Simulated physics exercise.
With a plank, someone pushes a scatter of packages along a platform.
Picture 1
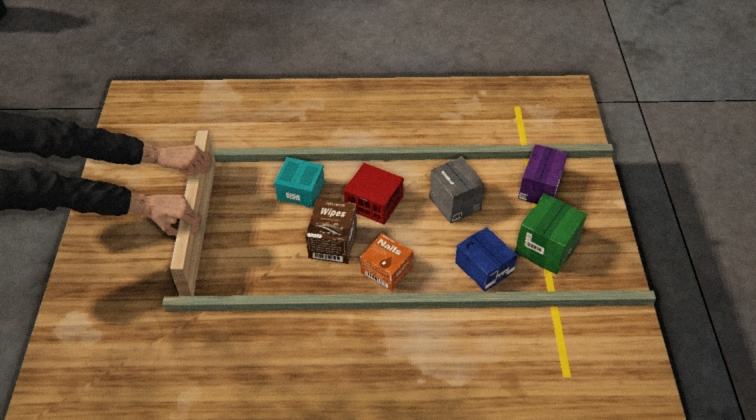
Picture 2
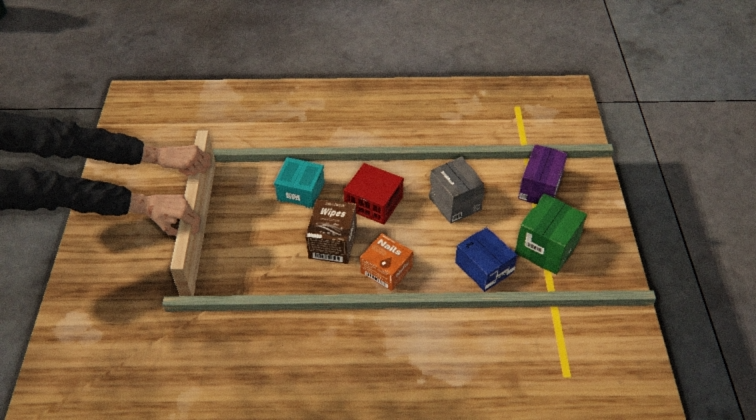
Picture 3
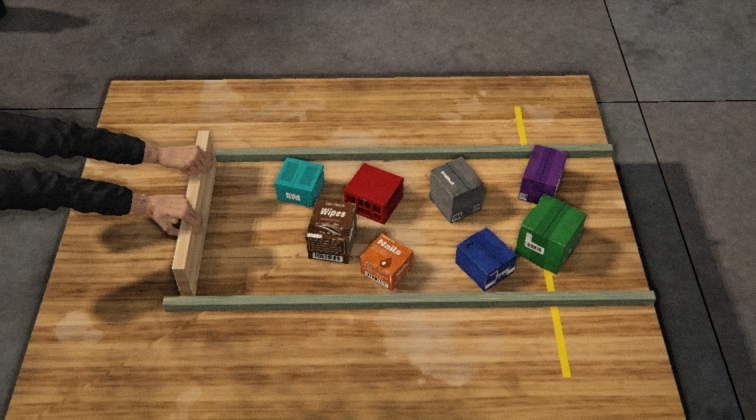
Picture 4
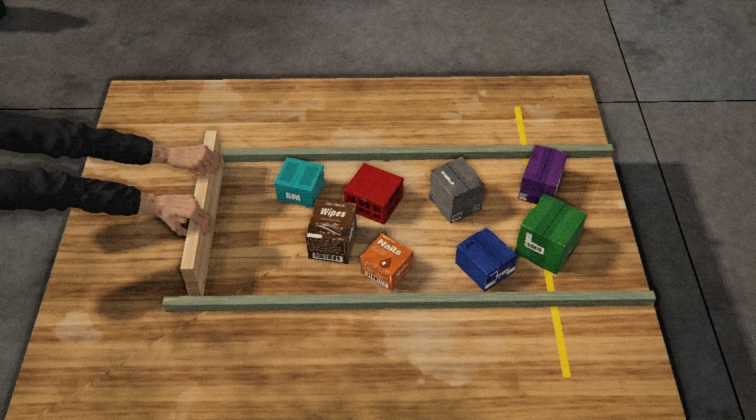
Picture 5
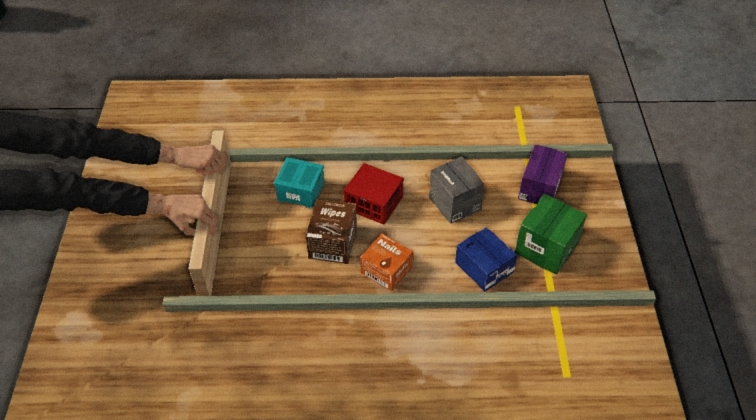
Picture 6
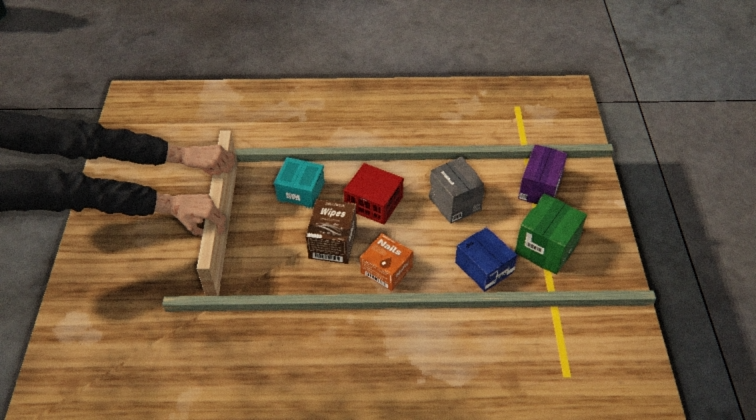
Wooden plank pushed by two hands sliding slightly right along a wooden surface between rails, the scattered colourful boxes staying still.
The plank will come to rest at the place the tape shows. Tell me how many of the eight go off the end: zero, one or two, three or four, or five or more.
I expect only a pair or one to end up below.
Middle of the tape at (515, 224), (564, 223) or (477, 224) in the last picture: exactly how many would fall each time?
In order, the counts are 0, 2 and 0.
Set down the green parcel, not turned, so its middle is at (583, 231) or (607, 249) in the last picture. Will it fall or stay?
First place: It stays up; second place: It goes off.
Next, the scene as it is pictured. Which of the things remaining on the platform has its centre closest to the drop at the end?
The grey parcel is the one.
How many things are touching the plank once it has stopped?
3 touch it.
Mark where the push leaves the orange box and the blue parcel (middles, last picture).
The orange box stops around (570, 273); the blue parcel around (608, 268).
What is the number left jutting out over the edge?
1 in all.
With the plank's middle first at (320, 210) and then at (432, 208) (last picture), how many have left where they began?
At that stage 3; at the next, 7.
Soon after, none off yet; purple parcel at rest near (543, 176); green parcel at rest near (550, 234); blue parcel at rest near (486, 259).
By the end, the number that fall off is one or two; fallen, green parcel and purple parcel.
